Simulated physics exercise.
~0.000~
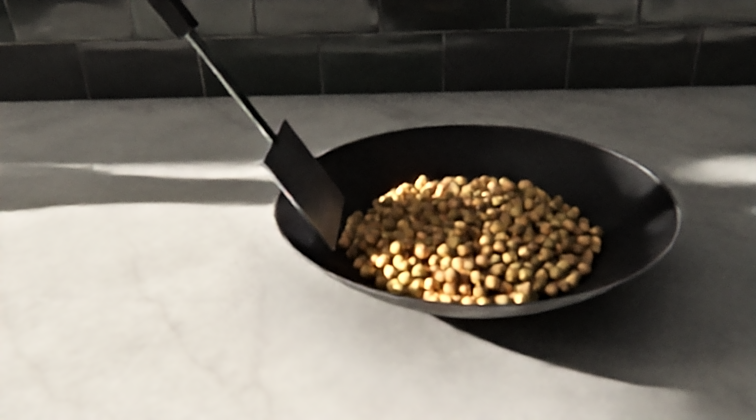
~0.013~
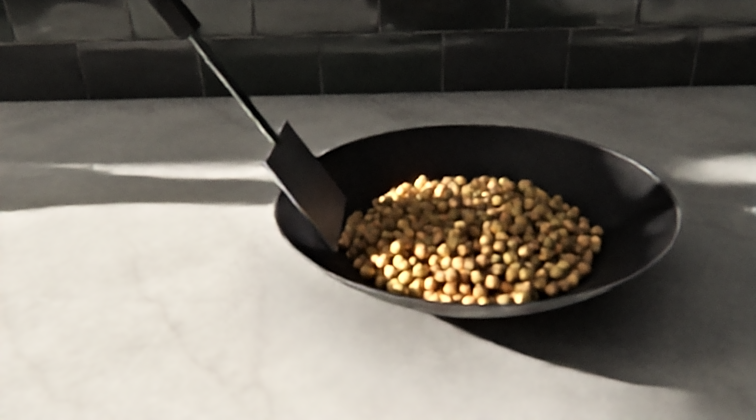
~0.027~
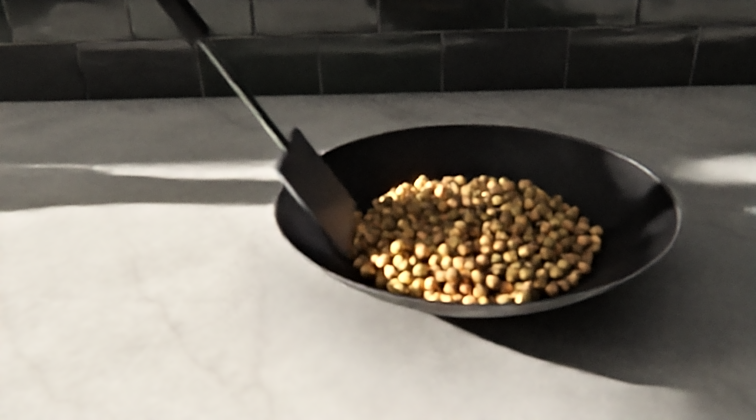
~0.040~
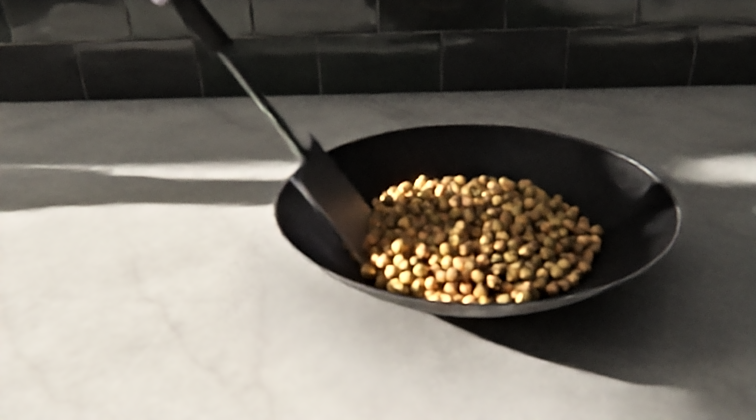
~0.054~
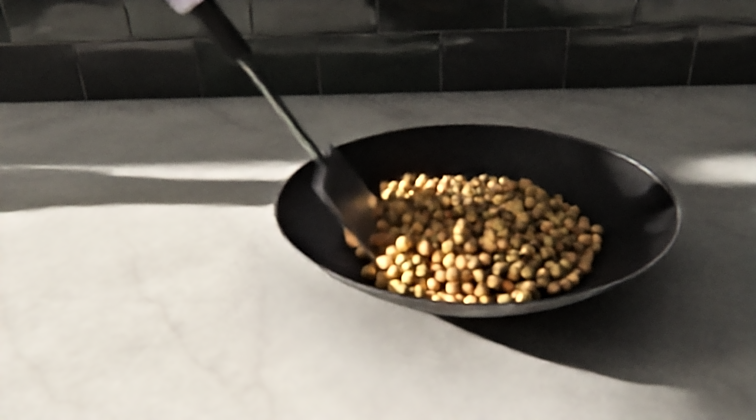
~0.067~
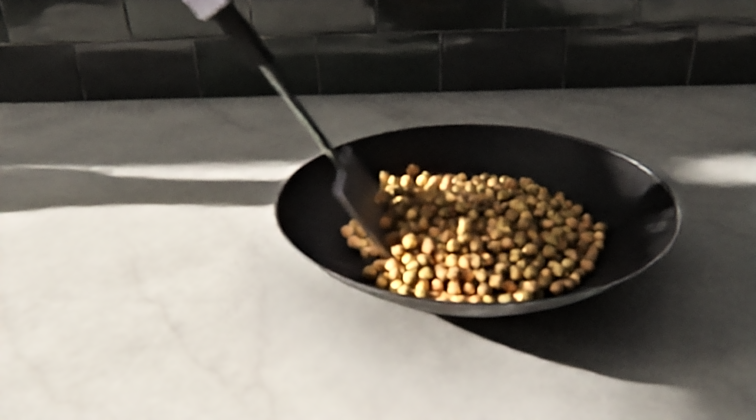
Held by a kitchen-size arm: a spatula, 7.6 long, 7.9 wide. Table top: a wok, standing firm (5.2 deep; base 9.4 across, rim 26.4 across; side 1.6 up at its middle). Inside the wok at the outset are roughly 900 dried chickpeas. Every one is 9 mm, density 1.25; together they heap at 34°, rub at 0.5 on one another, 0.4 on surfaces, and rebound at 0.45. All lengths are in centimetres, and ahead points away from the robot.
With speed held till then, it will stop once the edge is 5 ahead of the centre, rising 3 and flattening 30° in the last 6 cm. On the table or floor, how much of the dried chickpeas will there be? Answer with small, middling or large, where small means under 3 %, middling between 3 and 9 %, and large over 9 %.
It is middling.
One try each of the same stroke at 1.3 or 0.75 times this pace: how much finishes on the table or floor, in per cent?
I'd expect close to 15 and then close to 0 percent.
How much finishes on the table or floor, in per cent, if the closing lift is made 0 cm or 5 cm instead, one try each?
Try one gives about 5 in a hundred, try two about 10 in a hundred.
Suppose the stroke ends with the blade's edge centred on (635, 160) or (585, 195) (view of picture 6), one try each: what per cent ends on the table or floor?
About 40 and 25 per cent.
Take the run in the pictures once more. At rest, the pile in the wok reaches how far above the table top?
Near 6.5 centimetres high.
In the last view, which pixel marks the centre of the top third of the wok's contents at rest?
The centre sits close to (595, 202).
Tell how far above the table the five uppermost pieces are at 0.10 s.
They are around 6 cm up.
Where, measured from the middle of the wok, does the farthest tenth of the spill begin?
Distance from centre: Approx. 30 cm.
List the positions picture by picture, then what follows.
The first picture shows spatula top edge at (273, 139), sloping 58°; upper third of the load around (470, 225), from x 345 to 595, top at y 180; 900 in the wok.
The second picture shows spatula top edge at (275, 140), sloping 58°; upper third of the load around (470, 225), from x 345 to 595, top at y 180.
The third picture shows spatula top edge at (285, 146), sloping 58°; upper third of the load around (471, 225), from x 345 to 595, top at y 180.
The fourth picture shows spatula top edge at (303, 154), sloping 58°; upper third of the load around (468, 224), from x 350 to 595, top at y 180.
The fifth picture shows spatula top edge at (323, 162), sloping 58°; upper third of the load around (466, 220), from x 350 to 595, top at y 180.
The sixth picture shows spatula top edge at (342, 167), sloping 58°; upper third of the load around (467, 217), from x 350 to 600, top at y 170; 900 in the wok.
After 0.10 s, sloping 57°, highest piece 7 above the table; 900 in the wok.
After 0.13 s, sloping 45°, highest piece 7 above the table; 900 in the wok.
After 0.35 s, sloping 28°, highest piece 7 above the table; 862 in the wok, 24 on the table or floor, 14 on the blade or in flight.
After 1.40 s, sloping 28°, highest piece 6 above the table; 857 in the wok, 43 on the table or floor.
At rest, 857 in the wok, 43 on the table or floor. That is 5 % on the table or floor.
